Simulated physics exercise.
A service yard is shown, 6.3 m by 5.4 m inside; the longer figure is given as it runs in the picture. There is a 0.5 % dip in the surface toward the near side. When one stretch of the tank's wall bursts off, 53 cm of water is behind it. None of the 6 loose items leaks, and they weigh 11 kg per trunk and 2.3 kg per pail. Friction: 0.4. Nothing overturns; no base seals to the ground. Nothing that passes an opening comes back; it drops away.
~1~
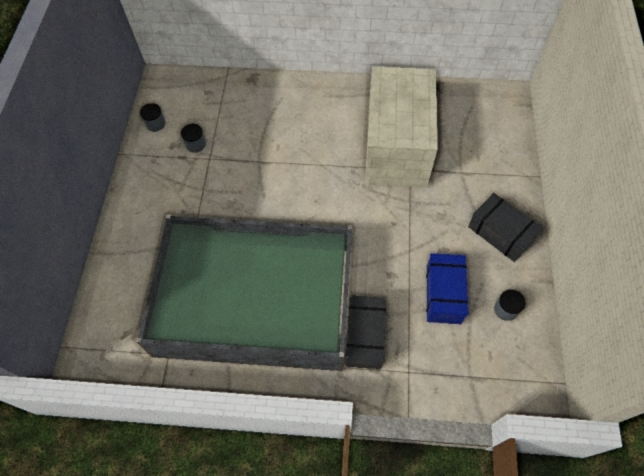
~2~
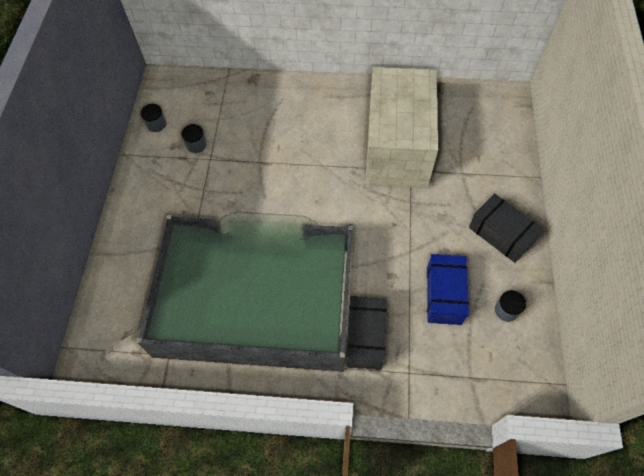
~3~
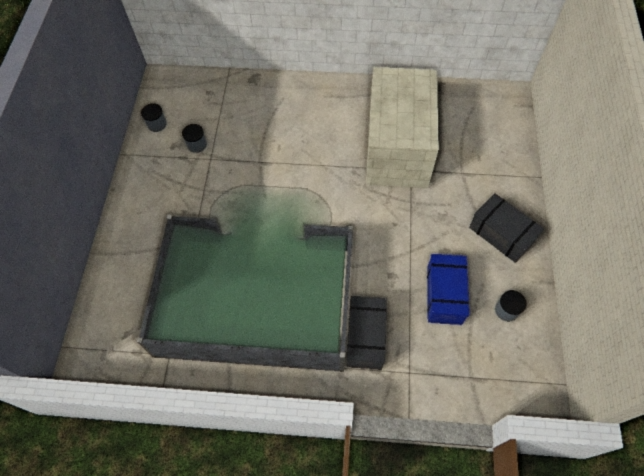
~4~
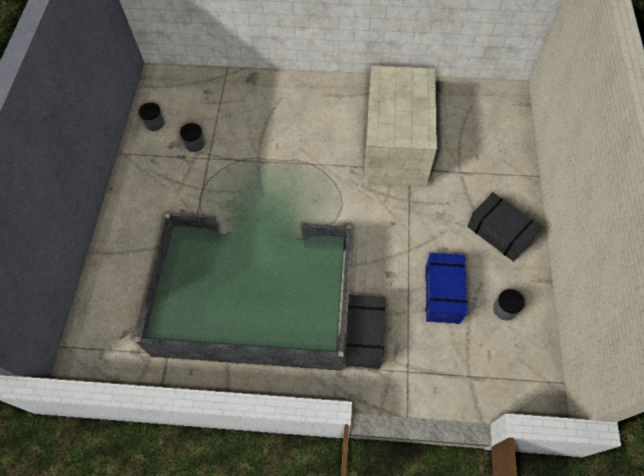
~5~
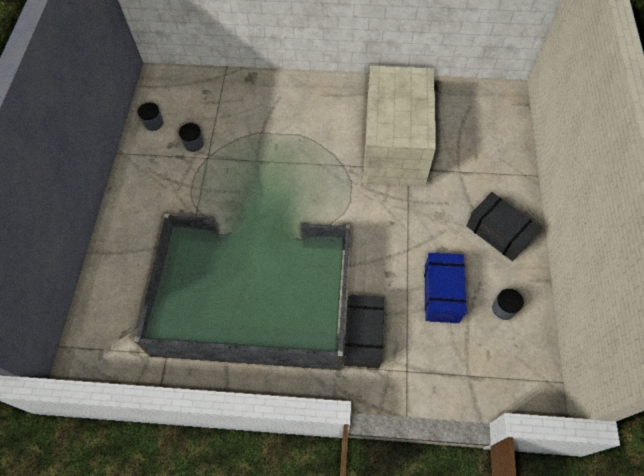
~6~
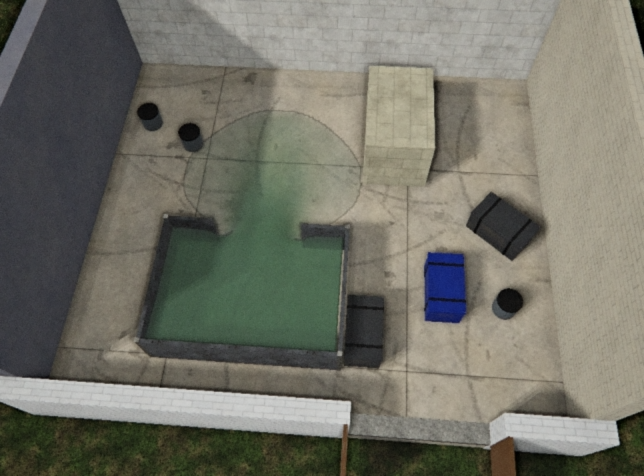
A walled concrete yard, open at the near side and edged with grass, is seen from high above. A dark-rimmed tank of green water sits left of centre, with two dark drums behind it, a pale block at the back, and a blue trunk, dark boxes and another drum to the right. A stretch of the tank's far wall gives way and green water fans out across the floor toward the back, while the objects around it stay put.
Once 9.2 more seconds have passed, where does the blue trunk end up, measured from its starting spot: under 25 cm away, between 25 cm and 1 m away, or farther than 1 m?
It relocates modestly.
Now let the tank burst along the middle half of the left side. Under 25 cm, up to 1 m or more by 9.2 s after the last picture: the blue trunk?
In that scenario the blue trunk would have stayed in place.
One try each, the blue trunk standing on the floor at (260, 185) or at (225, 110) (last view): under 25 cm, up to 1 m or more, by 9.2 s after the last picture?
Try one, it is swept a long way; try two, it is swept a long way.
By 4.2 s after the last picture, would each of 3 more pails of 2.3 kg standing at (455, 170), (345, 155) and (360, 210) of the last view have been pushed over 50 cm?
Taking them in the order given: Falls short, exceeds it and falls short.
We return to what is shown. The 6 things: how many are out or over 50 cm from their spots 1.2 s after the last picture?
Tally: 1.
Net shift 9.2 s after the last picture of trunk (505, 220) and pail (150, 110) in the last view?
Lab note - net shifts in turn: 200 cm; 400 cm.
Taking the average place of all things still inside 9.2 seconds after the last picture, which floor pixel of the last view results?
Around (377, 371).
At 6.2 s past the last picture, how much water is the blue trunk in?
3 cm or so.
Then, 1.2 s after the last picture the blue trunk is near (447, 282), 0.0 m from its start, aground; 0 of 6 are out; 1 afloat.
Then, 3.8 s after the last picture the blue trunk is near (447, 282), 0.0 m from its start, aground; 0 of 6 are out; 2 afloat.
Then, 6.2 s after the last picture the blue trunk is near (445, 284), 0.0 m from its start, aground; 0 of 6 are out; 3 afloat.
Then, 9.2 s after the last picture the blue trunk is near (427, 311), 0.5 m from its start, afloat; 0 of 6 are out; 6 afloat.
